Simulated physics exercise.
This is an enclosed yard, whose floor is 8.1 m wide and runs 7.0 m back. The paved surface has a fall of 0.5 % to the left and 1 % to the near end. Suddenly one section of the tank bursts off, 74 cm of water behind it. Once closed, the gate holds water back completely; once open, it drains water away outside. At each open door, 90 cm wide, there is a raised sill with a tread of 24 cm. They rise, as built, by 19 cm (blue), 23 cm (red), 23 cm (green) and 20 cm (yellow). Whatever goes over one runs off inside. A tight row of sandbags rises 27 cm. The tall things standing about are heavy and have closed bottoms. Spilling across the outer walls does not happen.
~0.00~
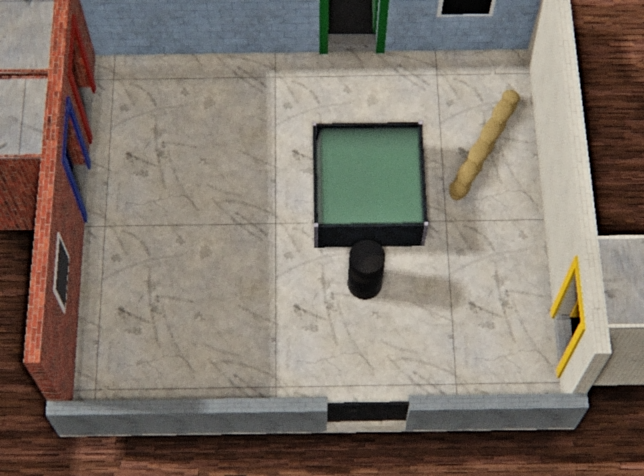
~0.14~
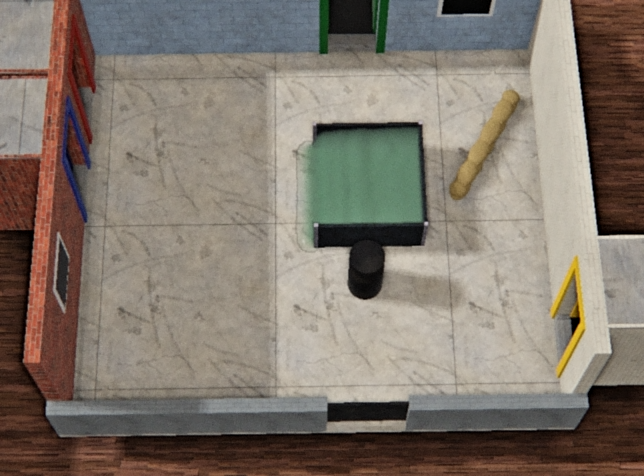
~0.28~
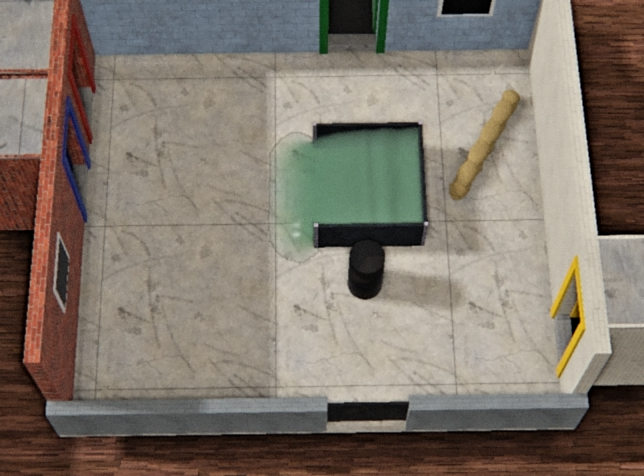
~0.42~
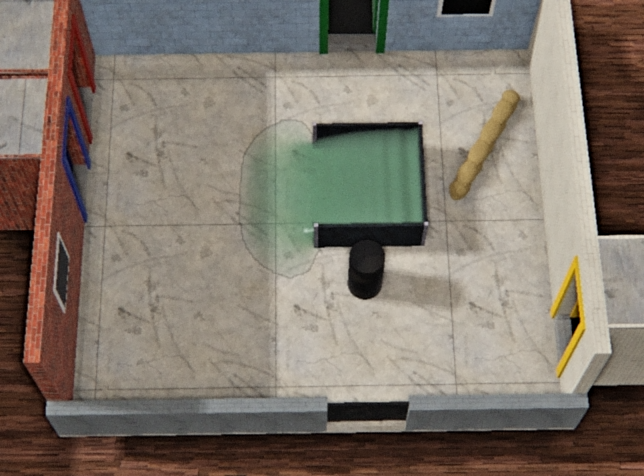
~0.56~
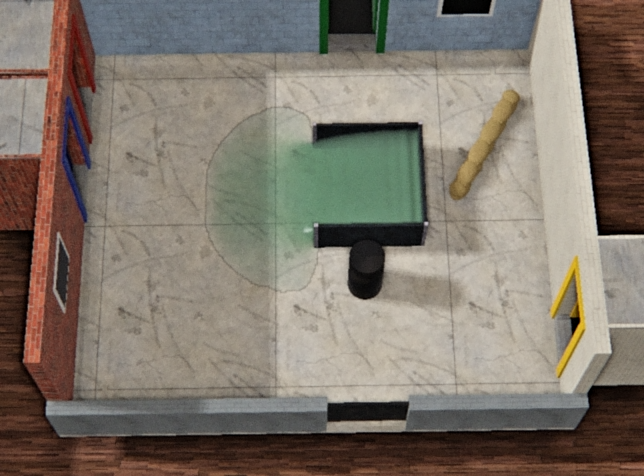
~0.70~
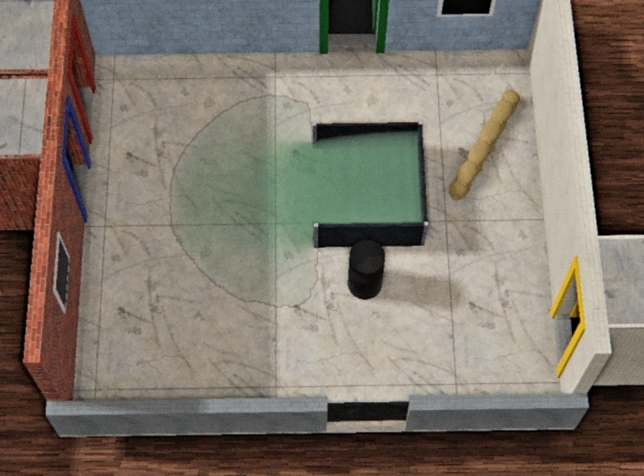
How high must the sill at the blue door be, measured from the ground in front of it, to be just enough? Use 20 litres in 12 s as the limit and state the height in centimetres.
About 27 cm.
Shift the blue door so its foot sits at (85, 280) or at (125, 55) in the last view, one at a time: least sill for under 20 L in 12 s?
Minimums: Roughly 21 cm and 23 cm.
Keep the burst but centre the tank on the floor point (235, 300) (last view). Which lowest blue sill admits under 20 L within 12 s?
Then close to 11.5 cm.
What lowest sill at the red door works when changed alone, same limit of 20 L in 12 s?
Roughly 18 cm at red.
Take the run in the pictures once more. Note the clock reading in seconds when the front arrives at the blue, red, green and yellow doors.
It gets to blue after 1.1 s, red after 1.4 s, green after 5.0 s and yellow after 7.0 s.
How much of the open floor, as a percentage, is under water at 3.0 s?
Close to 45 per cent of it is wet.
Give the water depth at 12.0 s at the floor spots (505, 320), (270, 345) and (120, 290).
About 8, 6 and 7 cm respectively.
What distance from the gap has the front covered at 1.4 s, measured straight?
Roughly 4.4 m from the gap.
After 1.4 s water covers 35 % of the floor, deepest (34 cm) near (86, 210); 31 cm at the blue door, 6 litres in over its 19 cm sill.
After 3.0 s water covers 45 % of the floor, deepest (40 cm) near (73, 417); 24 cm at the blue door, 93 litres in over its 19 cm sill.
After 12.0 s water covers 90 % of the floor, deepest (12 cm) near (498, 410); 4 cm at the blue door, 101 litres in over its 19 cm sill.
At the blue door as built, the water arrived by 1.1 s and peaked near 34 cm at 2.0 s.
With a sill of 22.5 cm, 57 litres would have come in within the 12 s; with 30.5 cm, 6 litres. So under 20 litres takes about 27 cm.
